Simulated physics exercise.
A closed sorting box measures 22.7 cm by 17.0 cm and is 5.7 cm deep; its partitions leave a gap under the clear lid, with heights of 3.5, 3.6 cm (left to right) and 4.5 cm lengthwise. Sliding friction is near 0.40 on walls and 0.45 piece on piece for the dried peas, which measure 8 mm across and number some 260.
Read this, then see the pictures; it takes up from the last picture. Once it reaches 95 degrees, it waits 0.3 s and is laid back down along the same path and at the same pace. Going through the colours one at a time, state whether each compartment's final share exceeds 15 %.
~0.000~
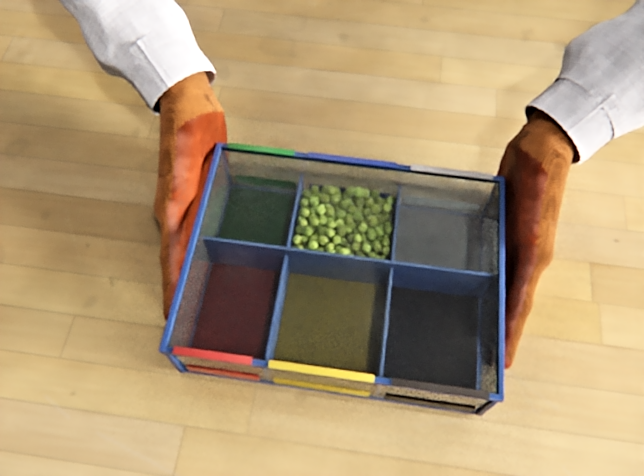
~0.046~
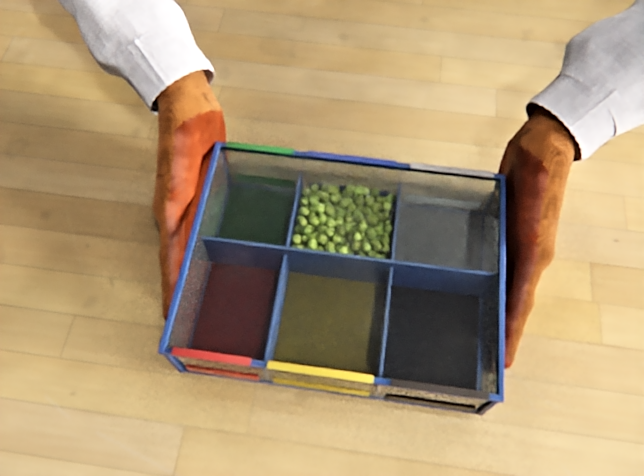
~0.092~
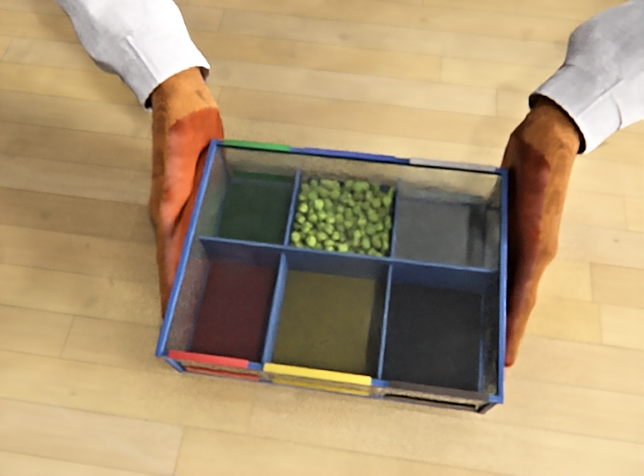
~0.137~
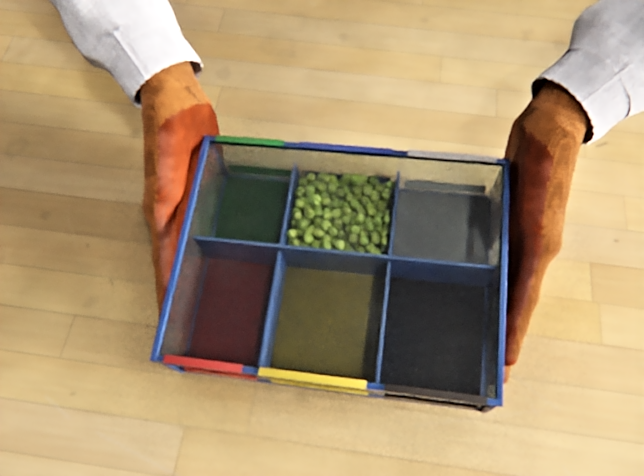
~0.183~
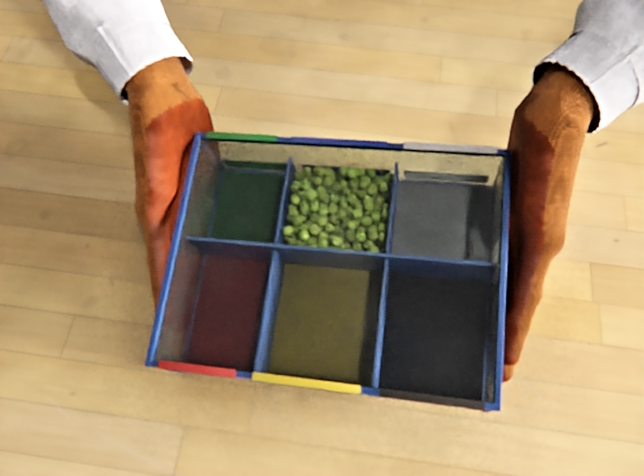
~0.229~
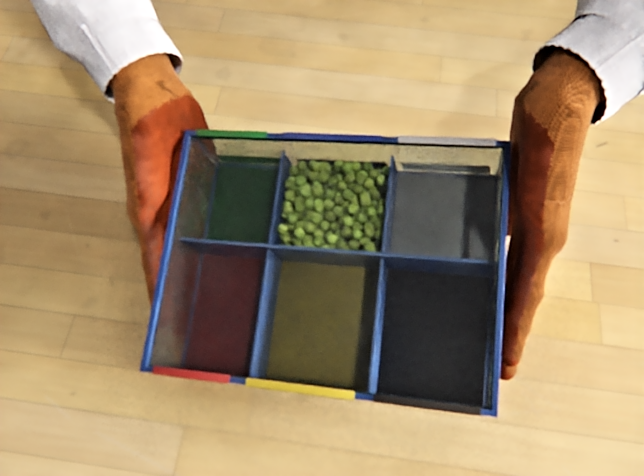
Red compartment: Exceeds; blue compartment: Exceeds; green compartment: Does not exceed; yellow compartment: Does not exceed; white compartment: Does not exceed; black compartment: Does not exceed.
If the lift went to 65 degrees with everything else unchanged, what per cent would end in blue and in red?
With that change you'd see blue at 80 % and red at 15 %.
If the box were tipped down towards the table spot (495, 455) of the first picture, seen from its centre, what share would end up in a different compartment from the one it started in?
Around 40 percent of them.
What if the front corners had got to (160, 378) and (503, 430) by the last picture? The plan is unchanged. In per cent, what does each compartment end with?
Red 0, blue 75, green 0, yellow 5, white 0, black 20.
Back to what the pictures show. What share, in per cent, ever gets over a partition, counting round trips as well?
I'd guess roughly 50 percent.
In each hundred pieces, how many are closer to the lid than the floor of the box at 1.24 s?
I'd say around 60 percent of the pieces.
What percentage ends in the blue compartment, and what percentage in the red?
Blue 50 %, red 40 %.
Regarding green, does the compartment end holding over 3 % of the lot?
Green compartment - above it.
Then, at 1.24 s, tilt 95 degrees; red 25 %, blue 65 %, green 10 %.
Then, at 1.92 s, tilt 49 degrees; red 40 %, blue 50 %, green 5 %.
After 2.63 s, tilt 0 degrees; red 40 %, blue 50 %, green 10 %.
By 3.2 s all is still; red 40 %, blue 50 %, green 10 %, yellow 0 %, white 0 %, black 0 %.
